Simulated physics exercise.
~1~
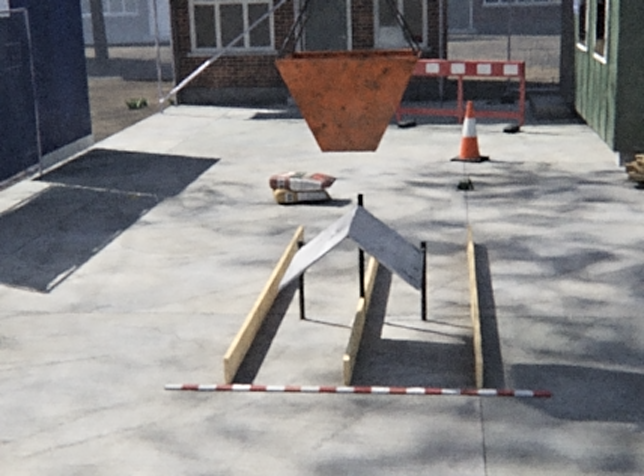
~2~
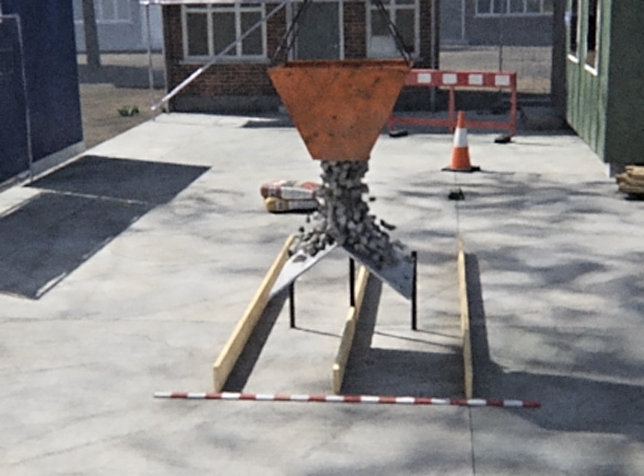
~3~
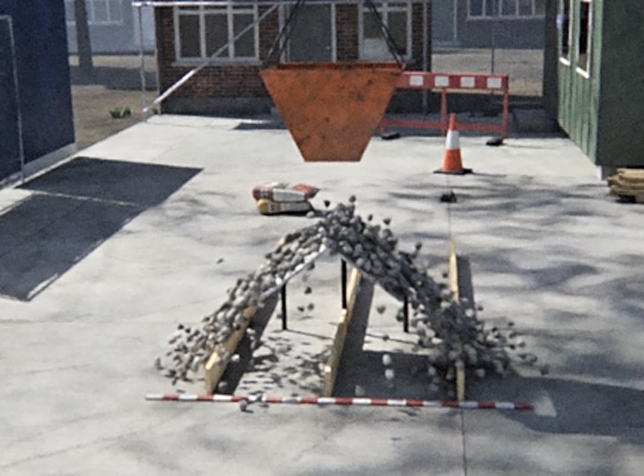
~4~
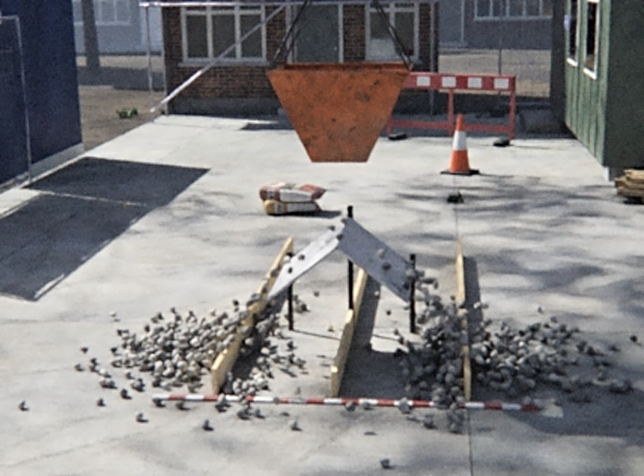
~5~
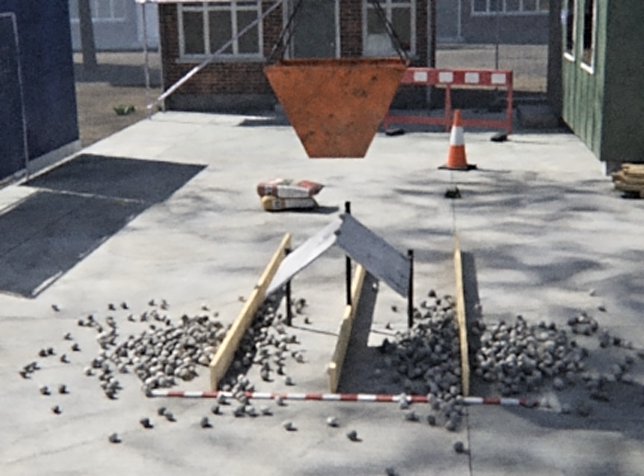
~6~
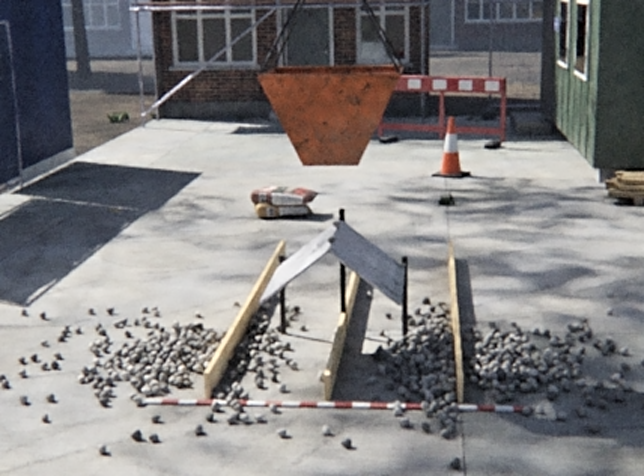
Orange skip dropping grey cobbles onto a fixed peaked steel plate, the stones sliding both ways and settling around wooden boards.
